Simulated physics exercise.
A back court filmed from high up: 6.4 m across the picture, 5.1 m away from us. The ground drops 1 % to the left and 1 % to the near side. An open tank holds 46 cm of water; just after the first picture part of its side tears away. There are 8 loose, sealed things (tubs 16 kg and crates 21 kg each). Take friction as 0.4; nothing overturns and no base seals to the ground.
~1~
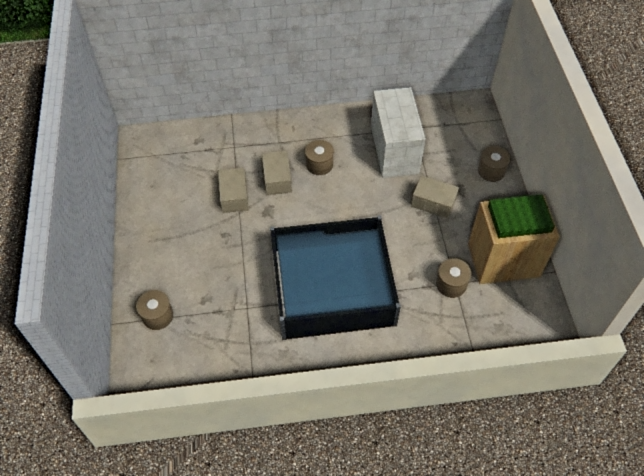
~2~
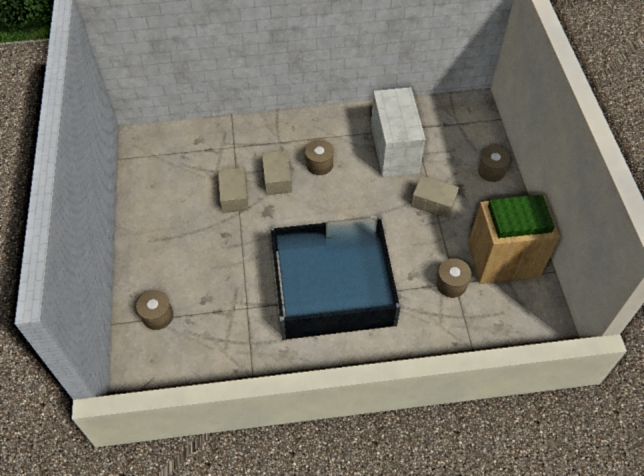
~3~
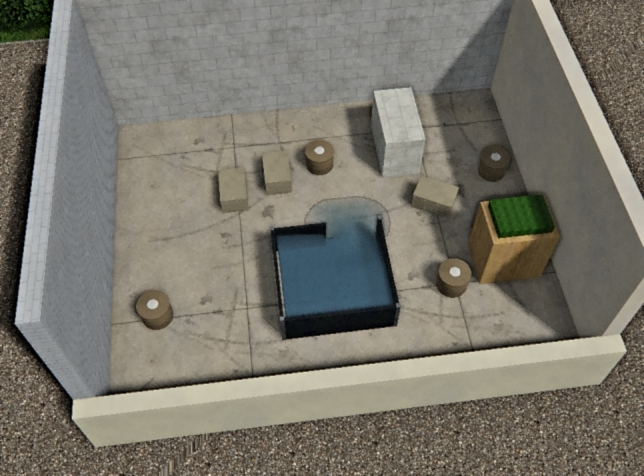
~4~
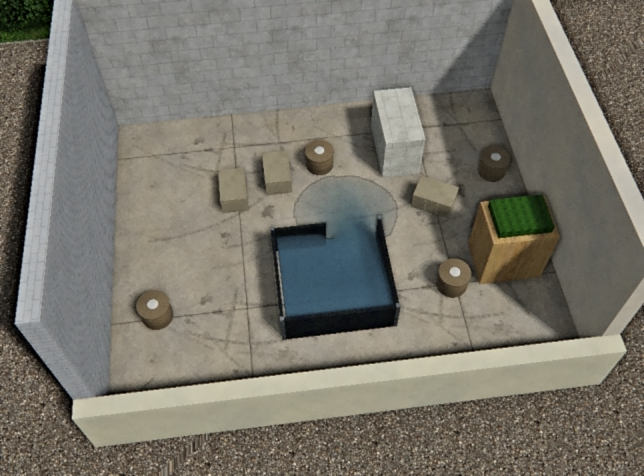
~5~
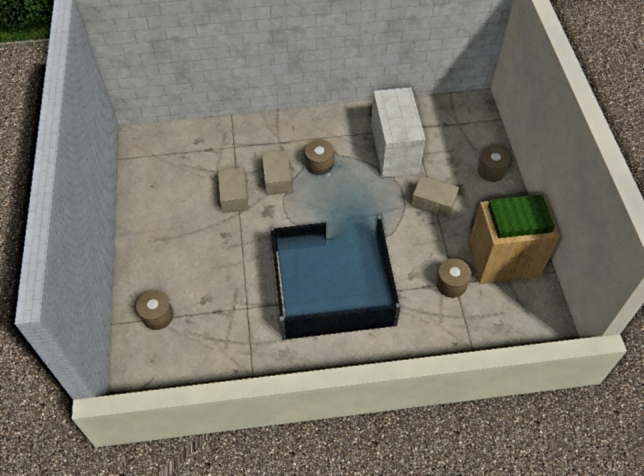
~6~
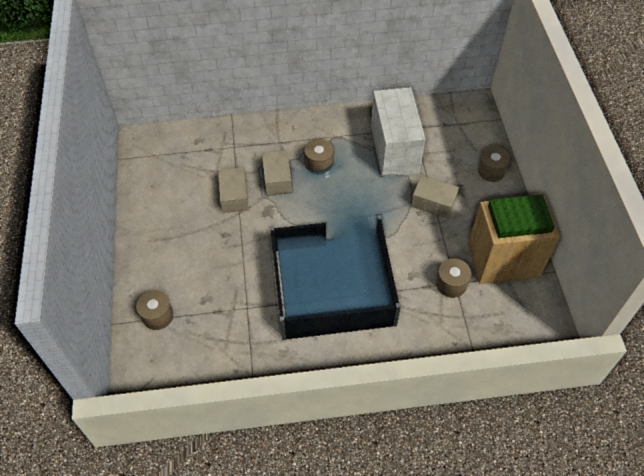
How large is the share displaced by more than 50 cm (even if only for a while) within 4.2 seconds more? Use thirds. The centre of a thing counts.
That comes to less than a third.
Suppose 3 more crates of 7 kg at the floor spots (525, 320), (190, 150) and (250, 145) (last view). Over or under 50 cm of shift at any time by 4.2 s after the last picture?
In that order: Under, more, over.
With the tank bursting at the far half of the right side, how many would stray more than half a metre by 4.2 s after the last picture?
In that case 3 of them.
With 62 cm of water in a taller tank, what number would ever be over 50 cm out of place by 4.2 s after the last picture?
Then 1.
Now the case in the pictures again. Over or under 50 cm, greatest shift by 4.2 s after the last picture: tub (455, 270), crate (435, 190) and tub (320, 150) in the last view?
In that order: Less, less, past it.
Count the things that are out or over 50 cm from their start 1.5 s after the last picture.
I count 1.
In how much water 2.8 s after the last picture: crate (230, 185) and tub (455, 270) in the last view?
About 1 and 0 cm.
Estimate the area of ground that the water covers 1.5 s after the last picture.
Roughly 11.5 m2.
Then, 0.4 s after the last picture 0 of 8 are over 50 cm from their spots; 0 afloat.
Then, 1.5 s after the last picture 1 of 8 are over 50 cm from their spots; 1 afloat.
Then, 2.8 s after the last picture 1 of 8 are over 50 cm from their spots; 0 afloat.
Then, 4.2 s after the last picture 1 of 8 are over 50 cm from their spots, and 1 have been at some point; 0 afloat.
